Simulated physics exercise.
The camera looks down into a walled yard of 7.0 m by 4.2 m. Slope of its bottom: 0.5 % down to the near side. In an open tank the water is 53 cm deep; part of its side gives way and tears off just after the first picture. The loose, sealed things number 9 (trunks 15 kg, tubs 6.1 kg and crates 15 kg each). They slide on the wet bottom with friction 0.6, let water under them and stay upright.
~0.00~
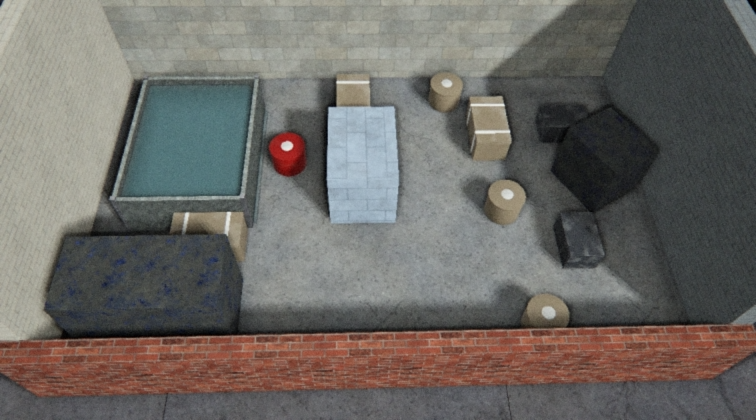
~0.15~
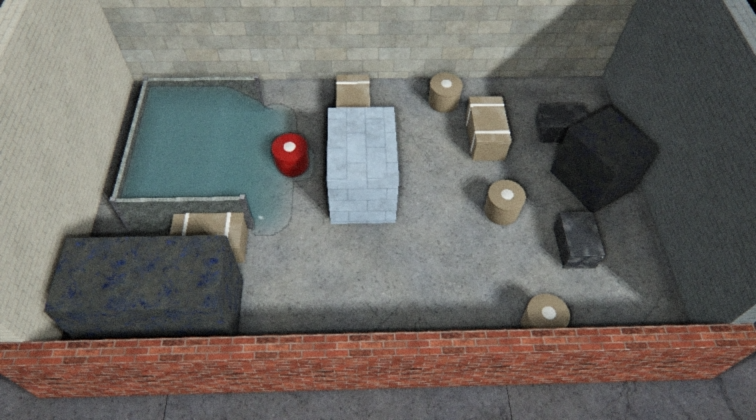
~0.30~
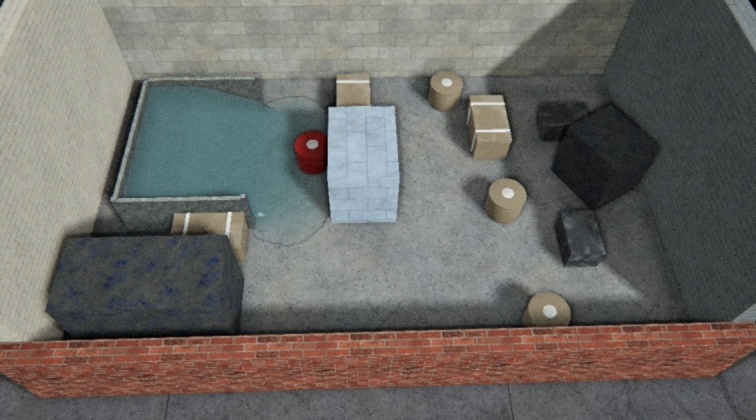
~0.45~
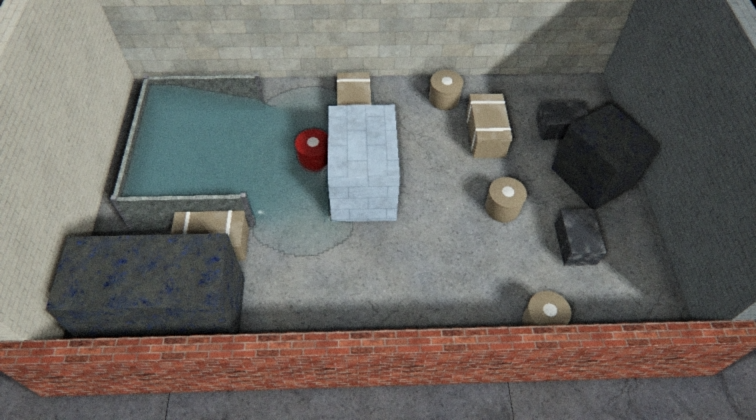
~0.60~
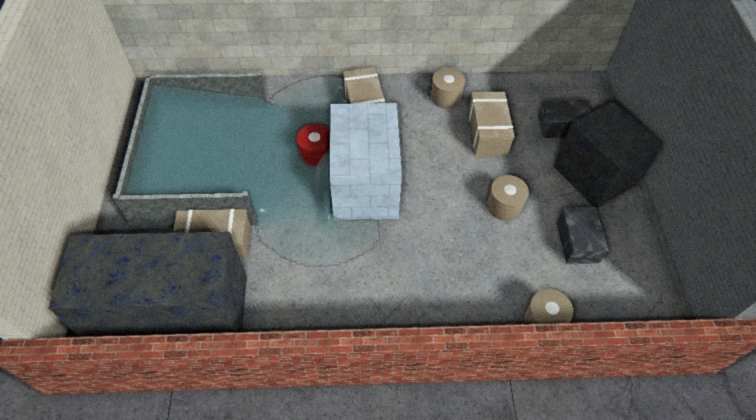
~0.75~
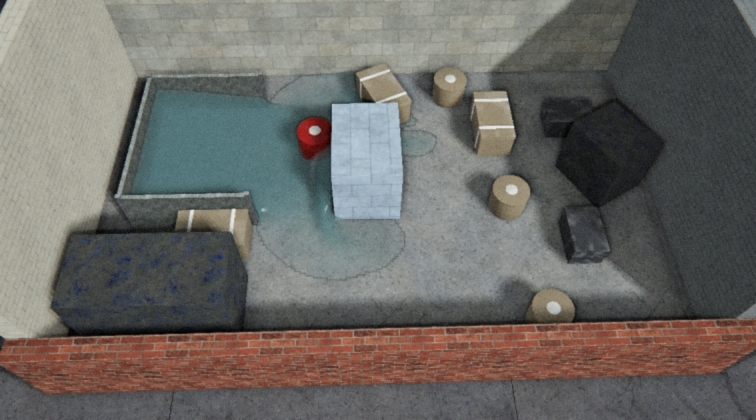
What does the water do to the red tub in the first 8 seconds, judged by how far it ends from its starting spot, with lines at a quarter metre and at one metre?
It relocates a long way.
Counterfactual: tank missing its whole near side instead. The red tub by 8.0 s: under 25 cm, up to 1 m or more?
What happens next is that the red tub does not really budge.
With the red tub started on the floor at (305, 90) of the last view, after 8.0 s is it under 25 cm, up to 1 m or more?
I'd say it lands far off.
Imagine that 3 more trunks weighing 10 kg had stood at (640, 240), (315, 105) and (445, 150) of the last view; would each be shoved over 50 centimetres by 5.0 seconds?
Respectively: Smaller, greater, greater.
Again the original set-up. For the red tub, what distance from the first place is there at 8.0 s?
Roughly 250 centimetres.
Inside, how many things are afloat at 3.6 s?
Answer: 5.
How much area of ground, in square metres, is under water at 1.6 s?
I'd estimate close to 14 m2.
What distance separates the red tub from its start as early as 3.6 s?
Roughly 350 centimetres by that point.
After 1.6 s the red tub is near (347, 83), 1.2 m from its start, afloat; 2 afloat.
After 3.6 s the red tub is near (547, 79), 3.6 m from its start, afloat; 5 afloat.
After 5.6 s the red tub is near (511, 93), 3.0 m from its start, afloat; 8 afloat.
After 8.0 s the red tub is near (489, 159), 2.5 m from its start, afloat; 8 afloat.
